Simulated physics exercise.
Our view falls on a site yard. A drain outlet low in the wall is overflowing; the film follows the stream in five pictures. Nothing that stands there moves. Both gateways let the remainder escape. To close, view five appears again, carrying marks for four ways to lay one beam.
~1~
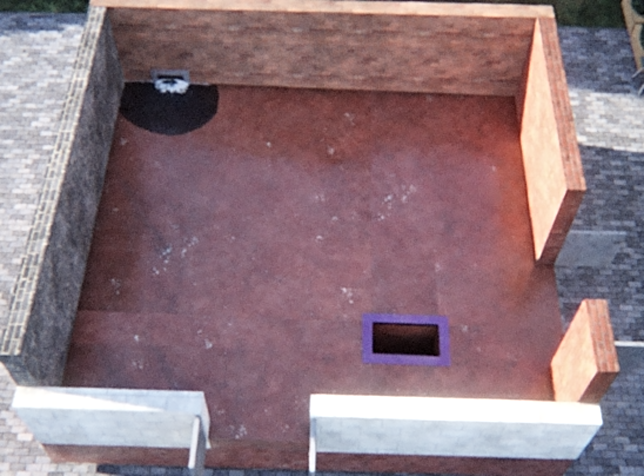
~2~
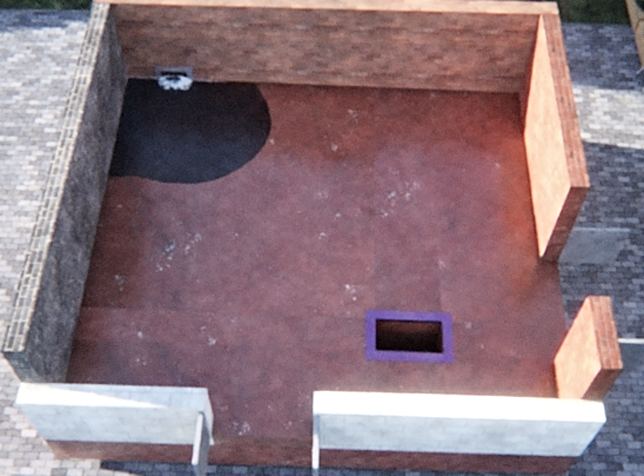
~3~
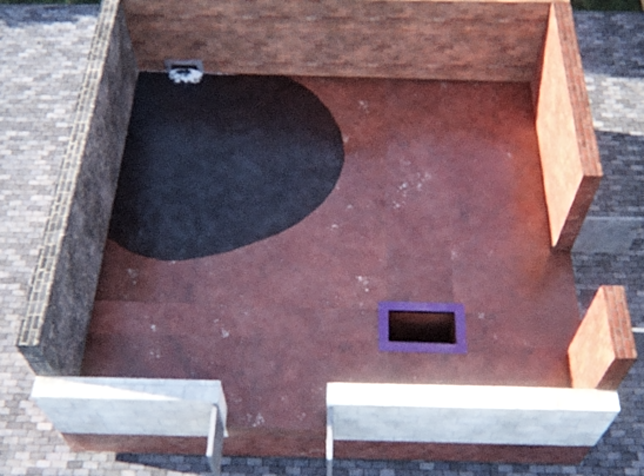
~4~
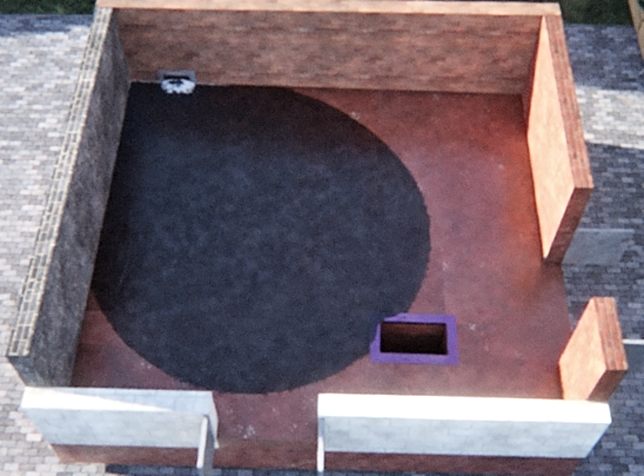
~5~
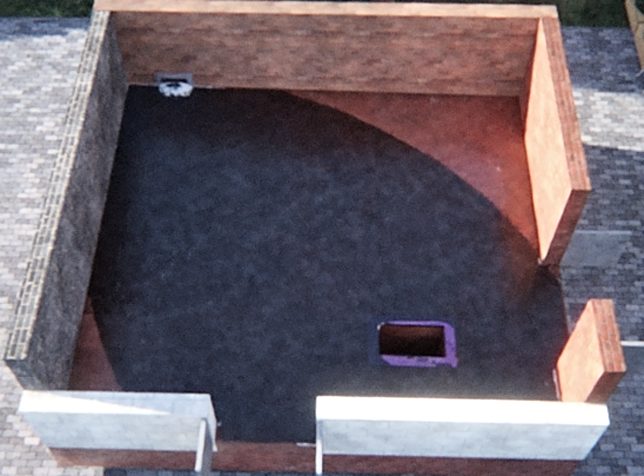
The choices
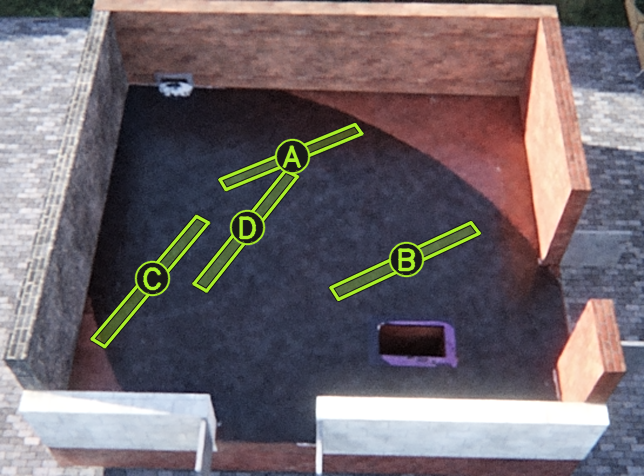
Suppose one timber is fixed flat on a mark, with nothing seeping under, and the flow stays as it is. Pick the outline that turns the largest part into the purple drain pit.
C is best.
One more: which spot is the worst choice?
D.
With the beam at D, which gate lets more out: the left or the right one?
More leaves on the right.
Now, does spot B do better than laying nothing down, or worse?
Spot B is worse.
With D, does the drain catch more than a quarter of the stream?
No.
On the marked copy, A from (222, 184) to (358, 129); B from (334, 293) to (475, 228); C from (98, 342) to (202, 219); D from (200, 287) to (291, 173).
With A, about 23 % of the stream goes into the purple drain pit, about 77 % out by the gates.
With B, about 23 % of the stream goes into the purple drain pit, about 77 % out by the gates.
With C, about 33 % of the stream goes into the purple drain pit, about 67 % out by the gates.
With D, about 14 % of the stream goes into the purple drain pit, about 86 % out by the gates.
